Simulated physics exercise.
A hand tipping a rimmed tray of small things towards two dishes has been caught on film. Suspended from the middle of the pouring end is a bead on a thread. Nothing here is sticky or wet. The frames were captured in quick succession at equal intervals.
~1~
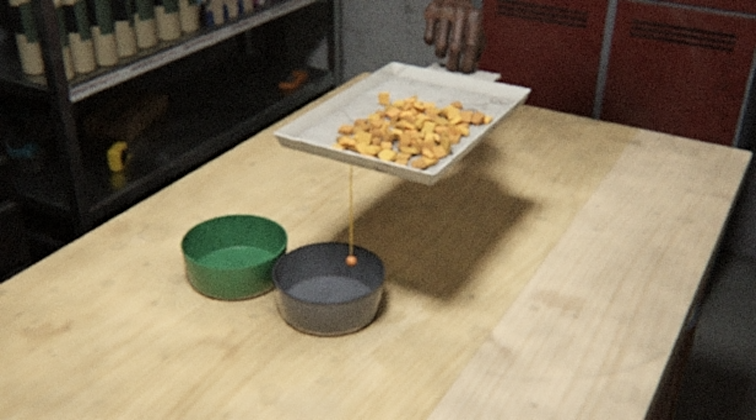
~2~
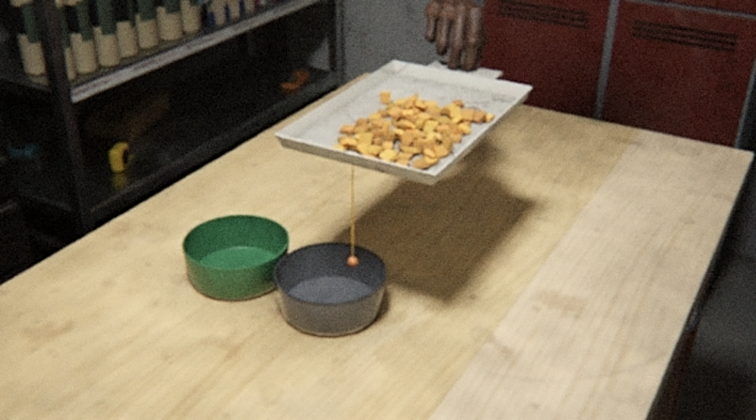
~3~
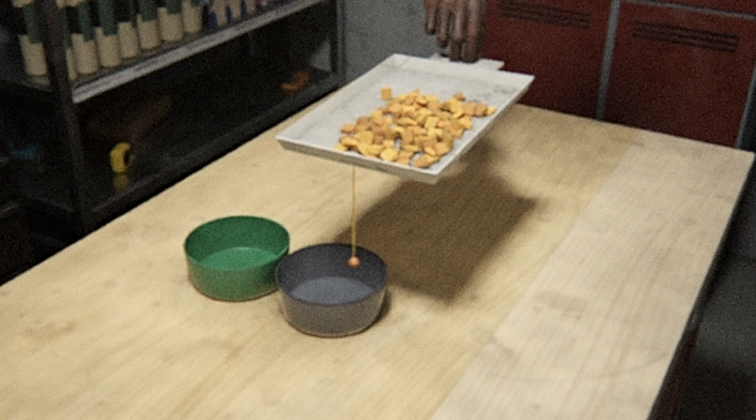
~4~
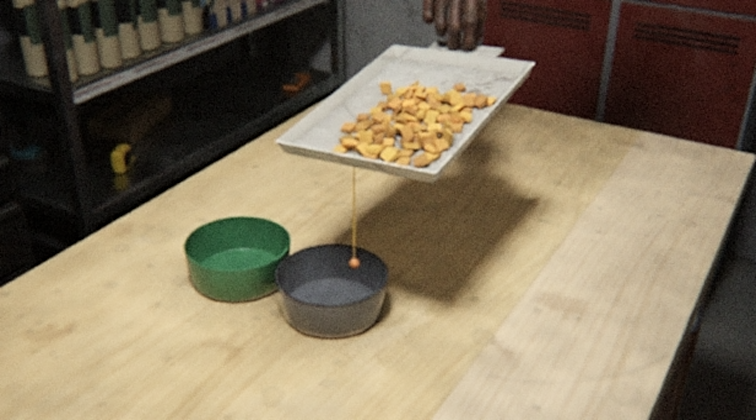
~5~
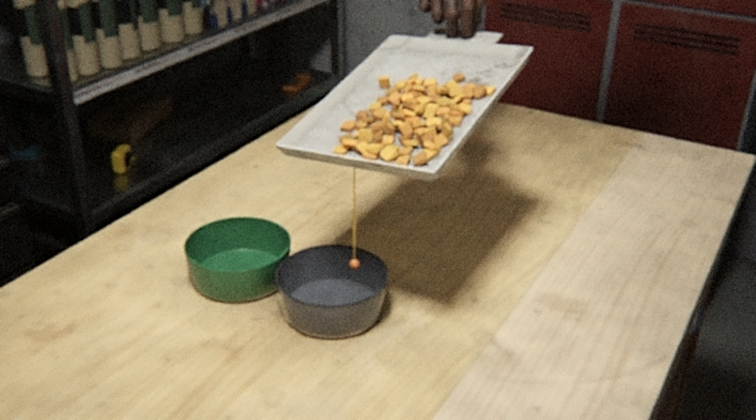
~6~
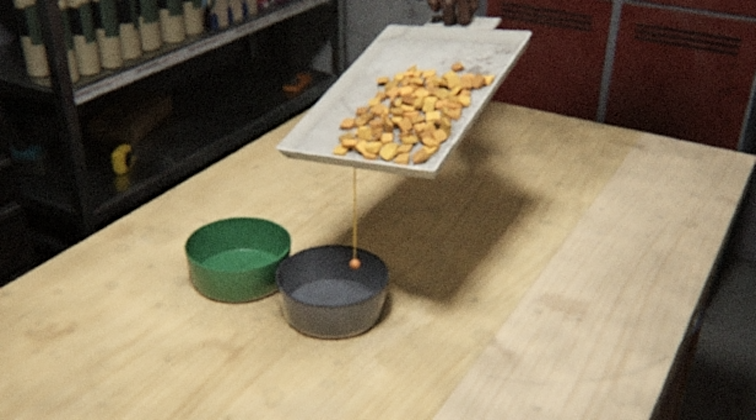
A metal-looking hand raised the far end of a pale tray of small yellow-orange pieces, tilting it more steeply above a green dish and a dark grey one, while the pieces stayed heaped on it.
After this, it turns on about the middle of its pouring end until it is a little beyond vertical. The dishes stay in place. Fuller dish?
Right-hand.
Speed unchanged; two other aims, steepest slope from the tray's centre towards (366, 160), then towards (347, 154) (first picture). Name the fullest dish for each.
The rightmost dish, then the rightmost dish.
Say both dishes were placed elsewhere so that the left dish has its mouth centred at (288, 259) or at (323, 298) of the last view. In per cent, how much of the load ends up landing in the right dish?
About 0 and 0 per cent.
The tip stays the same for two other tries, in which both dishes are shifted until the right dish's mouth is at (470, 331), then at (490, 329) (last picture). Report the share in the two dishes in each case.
First 20 %, then 10 %.
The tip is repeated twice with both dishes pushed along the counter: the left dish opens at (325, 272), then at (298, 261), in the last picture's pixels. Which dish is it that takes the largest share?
In the first try it's the left-side dish, and in the second it's the left-side dish.
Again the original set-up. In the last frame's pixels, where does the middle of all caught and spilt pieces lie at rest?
Around (305, 301).
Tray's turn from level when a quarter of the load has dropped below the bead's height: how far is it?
It sits at roughly 85°.
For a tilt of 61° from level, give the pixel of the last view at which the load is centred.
The load is centred around (333, 134).
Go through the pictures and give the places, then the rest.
In the first picture, corners of the pouring end (281, 133) and (431, 171), level; middle of the load (411, 133), cereal squares; left dish (202, 279); right dish (298, 314); bead on its thread (351, 261).
In the second picture, corners of the pouring end (282, 133) and (433, 171), level; middle of the load (413, 132).
In the third picture, corners of the pouring end (283, 136) and (433, 170), tipped barely, lowest at the left corner; middle of the load (408, 123).
In the fourth picture, corners of the pouring end (283, 140) and (433, 169), tipped a little, lowest at the left corner; middle of the load (408, 119).
In the fifth picture, corners of the pouring end (283, 143) and (432, 168), tipped a little, lowest at the left corner; middle of the load (407, 114).
In the sixth picture, corners of the pouring end (283, 146) and (431, 166), tipped clearly, lowest at the left corner; middle of the load (406, 109); left dish (206, 281); right dish (302, 316).
Just after the last frame, tray tipped steeply; almost all on the tray; just a few in the air.
A moment on, tray tipped right over; roughly a quarter on the tray; roughly a third in the right dish; roughly a quarter in the left dish; about a tenth outside both; about a tenth in the air.
Further on, tray tipped past a quarter turn; roughly two thirds in the right dish; roughly a quarter in the left dish; about a tenth outside both; just a few in the air.
When it is over, tray tipped past a quarter turn; roughly two thirds in the right dish; roughly a quarter in the left dish; about a tenth outside both; just a few in the air.
